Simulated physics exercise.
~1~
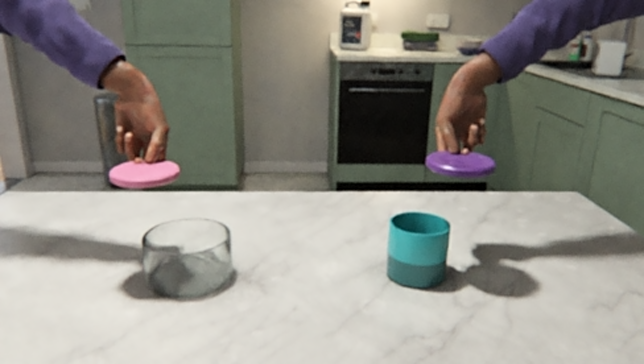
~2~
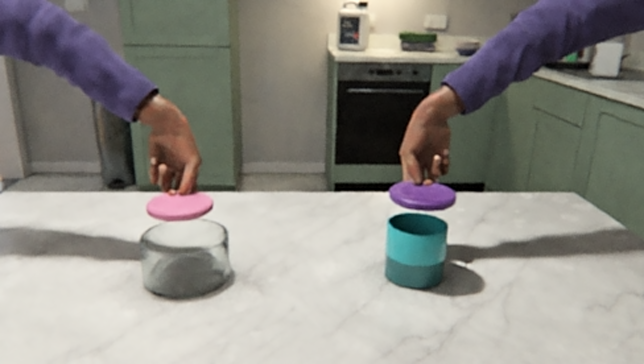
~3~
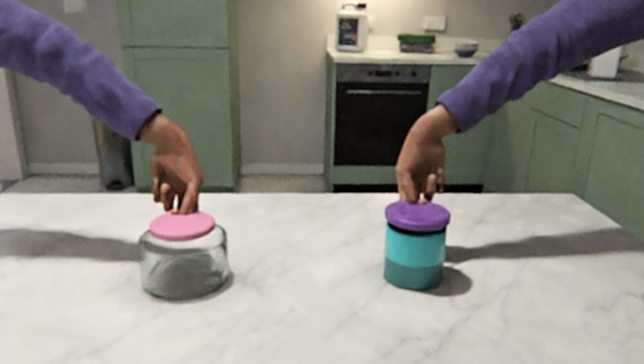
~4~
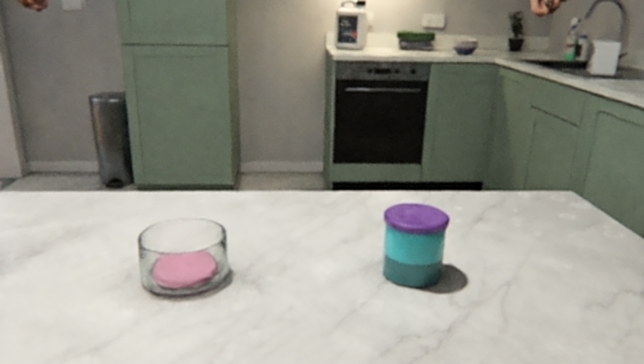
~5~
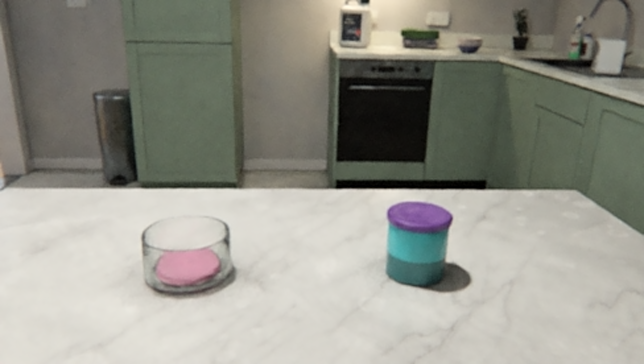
Two hands in purple sleeves hold flat round discs, a pink one at left and a purple one at right, above two open containers on a pale marble counter. Seen from across the counter in a gently swaying view, a kitchen with green cabinets and a dark oven lies behind. The pink disc moves right and down over the clear glass bowl, while the purple lid moves left and down onto the teal cup. The hands let go and withdraw. The pink disc drops inside and lies at the bottom of the glass, while the purple lid stays on the rim, covering the cup.
